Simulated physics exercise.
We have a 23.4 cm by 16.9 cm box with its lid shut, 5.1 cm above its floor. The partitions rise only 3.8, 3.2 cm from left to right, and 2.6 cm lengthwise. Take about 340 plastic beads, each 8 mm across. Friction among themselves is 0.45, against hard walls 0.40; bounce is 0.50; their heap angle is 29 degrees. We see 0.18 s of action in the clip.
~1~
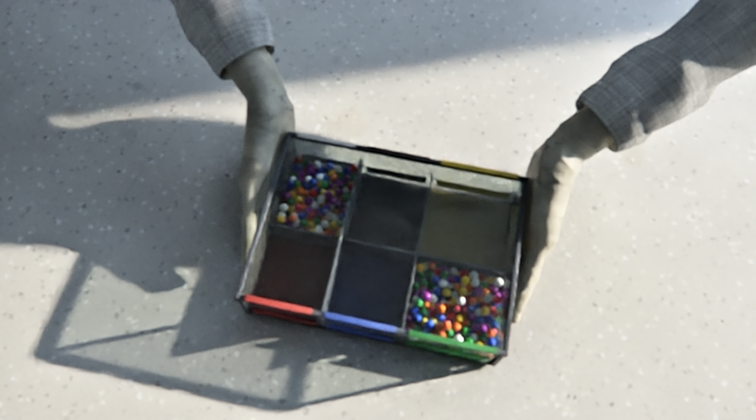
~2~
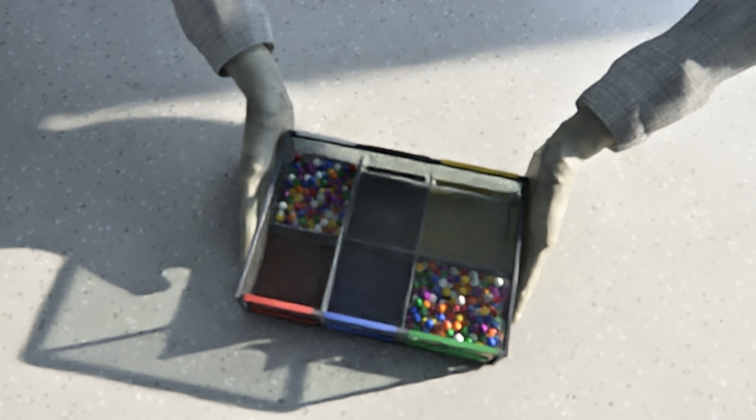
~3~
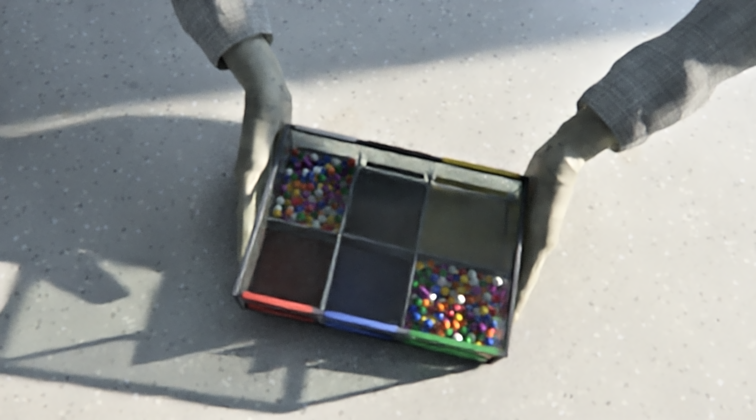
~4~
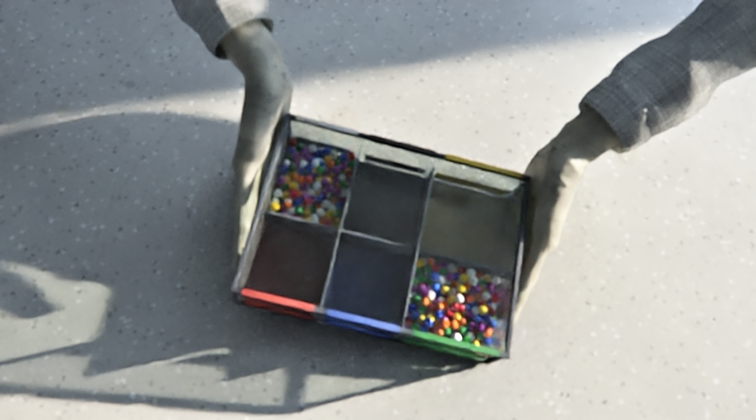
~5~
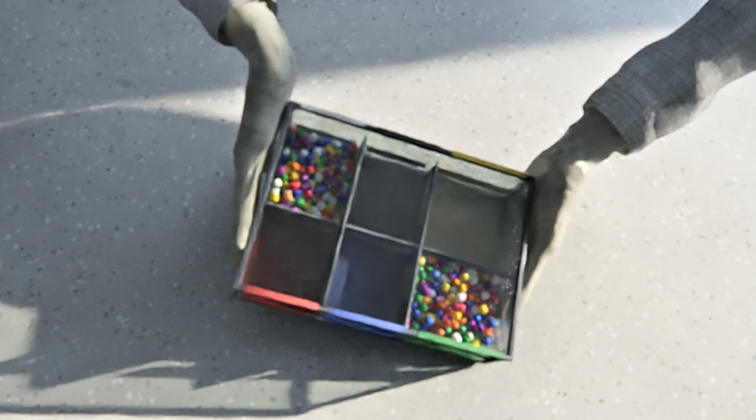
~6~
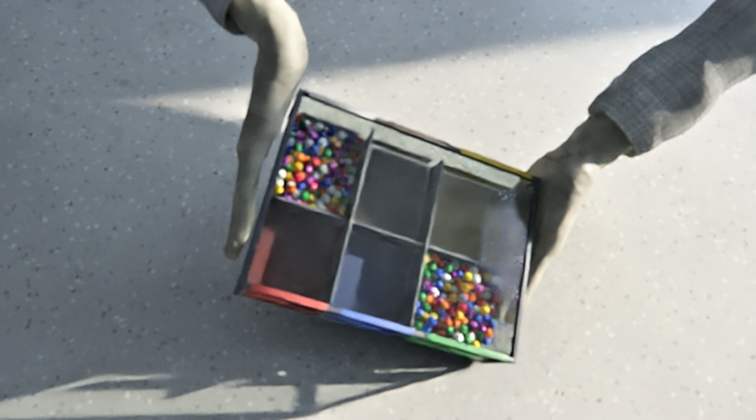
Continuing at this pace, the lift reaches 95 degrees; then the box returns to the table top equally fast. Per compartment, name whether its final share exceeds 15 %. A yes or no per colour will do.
Red: No. Blue: No. Green: Yes. Yellow: No. White: Yes. Black: No.
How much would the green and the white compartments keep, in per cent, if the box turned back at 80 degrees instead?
Green: 55, white: 35 (per cent).
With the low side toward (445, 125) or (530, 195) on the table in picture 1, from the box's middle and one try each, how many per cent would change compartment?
45 and 35 %.
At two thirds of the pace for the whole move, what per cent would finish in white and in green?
White 20 %; green 60 %.
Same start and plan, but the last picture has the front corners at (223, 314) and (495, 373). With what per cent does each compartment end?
So it works out as red at 30 percent, blue at 10 percent, green at 55 percent, yellow at 0 percent, white at 5 percent and black at 0 percent.
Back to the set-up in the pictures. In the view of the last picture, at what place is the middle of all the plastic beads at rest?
Roughly pixel (431, 285).
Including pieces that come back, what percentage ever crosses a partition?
I'd put it at some 25 percent of the pieces.
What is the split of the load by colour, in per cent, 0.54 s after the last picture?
You'd see red at 5, blue at 0, green at 50, yellow at 0, white at 40 and black at 5 per cent.
Then, 0.54 s after the last picture, tilt 95 degrees; red 5 %, green 50 %, white 40 %, black 5 %.
Then, 0.91 s after the last picture, tilt 40 degrees; red 5 %, blue 5 %, green 55 %, yellow 5 %, white 25 %, black 5 %.
Then, 1.36 s after the last picture, tilt 0 degrees; red 5 %, blue 5 %, green 55 %, yellow 5 %, white 25 %, black 5 %.
In the end, red 5 %, blue 5 %, green 55 %, yellow 5 %, white 25 %, black 5 %.
